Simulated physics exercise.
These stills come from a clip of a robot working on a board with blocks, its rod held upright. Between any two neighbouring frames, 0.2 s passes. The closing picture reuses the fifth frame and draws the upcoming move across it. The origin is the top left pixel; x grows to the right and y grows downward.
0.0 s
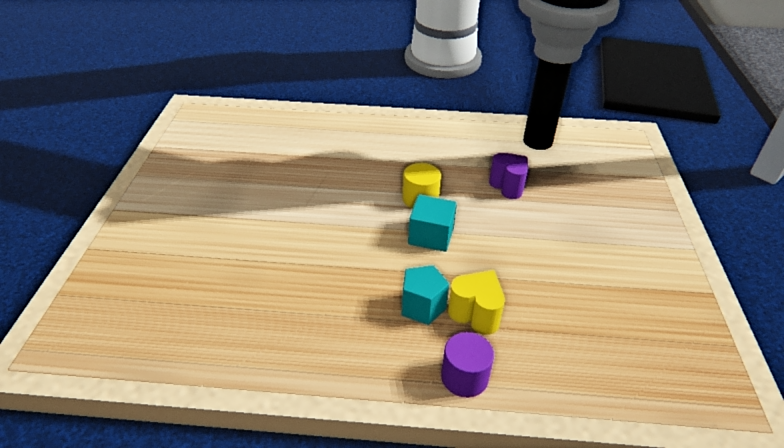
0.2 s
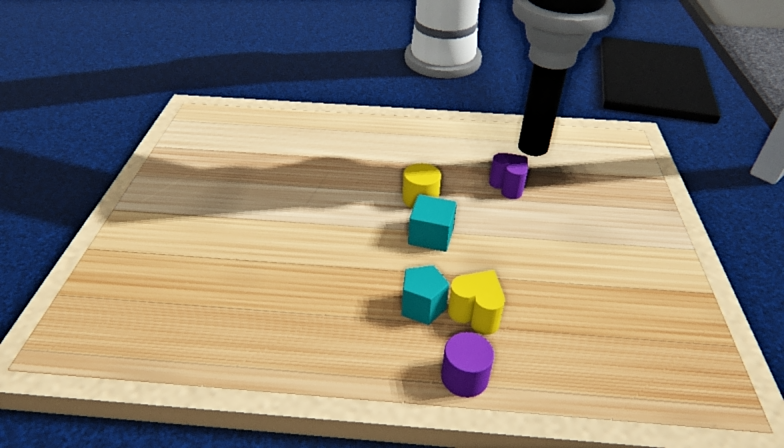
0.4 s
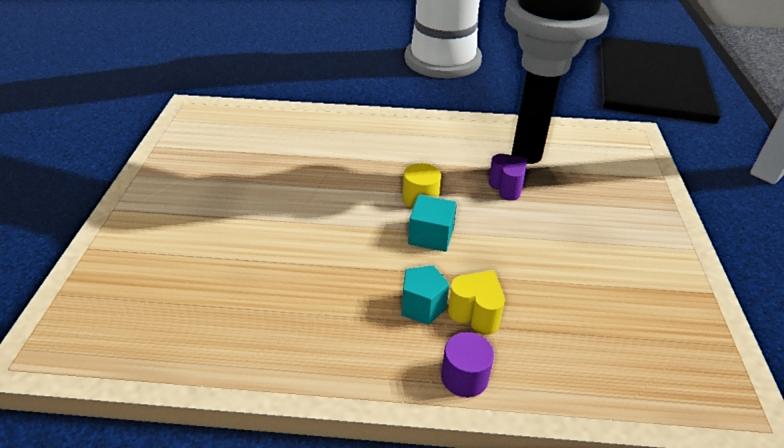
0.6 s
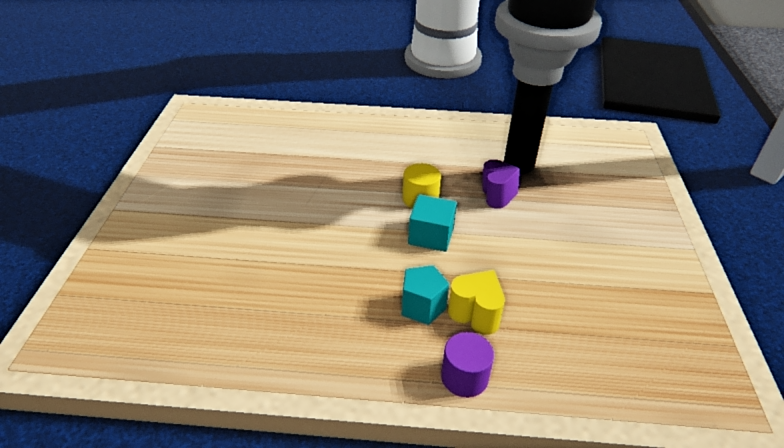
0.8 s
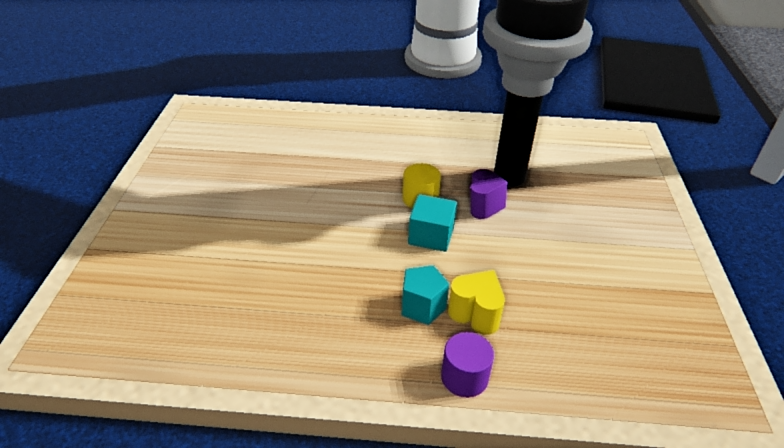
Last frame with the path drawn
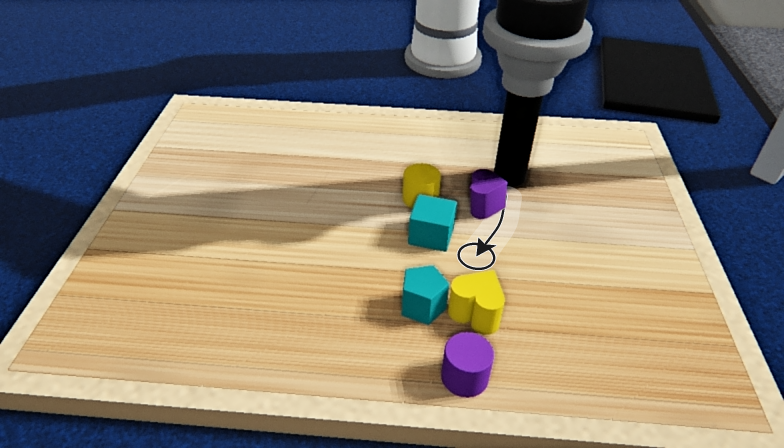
A black rod on a robot arm moves down and slightly left over a wooden board toward a small purple heart block. It meets the block and pushes it a short way left and toward the viewer, turning it slightly, while the yellow, turquoise and other purple blocks stay still.
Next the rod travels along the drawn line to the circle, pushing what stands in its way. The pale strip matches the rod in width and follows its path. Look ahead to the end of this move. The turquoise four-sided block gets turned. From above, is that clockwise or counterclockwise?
Spins counterclockwise.
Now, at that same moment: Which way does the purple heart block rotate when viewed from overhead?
Turns clockwise.
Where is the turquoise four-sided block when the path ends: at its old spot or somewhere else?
That block is shifted.
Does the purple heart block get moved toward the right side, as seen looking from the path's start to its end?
Going by the path, yes.
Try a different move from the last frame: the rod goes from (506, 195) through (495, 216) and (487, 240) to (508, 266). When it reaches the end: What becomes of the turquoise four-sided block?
Once the path is done, it is somewhere new.
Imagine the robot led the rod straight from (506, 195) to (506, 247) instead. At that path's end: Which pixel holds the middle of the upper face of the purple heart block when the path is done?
It should be at about (476, 198).
The drawn path runs from (506, 195) through (499, 226) to (476, 256).
The first path, step by step. One third of the way, rod (506, 198); purple heart block (475, 196), turned 30° clockwise.
Two thirds of the way, rod (495, 218); turquoise four-sided block (419, 209), turned 30° anticlockwise; purple heart block (458, 203), turned 85° clockwise.
At the end, rod (479, 237); turquoise four-sided block (416, 209), turned 35° anticlockwise; yellow heart block not moved; purple heart block (453, 205), turned 105° clockwise.
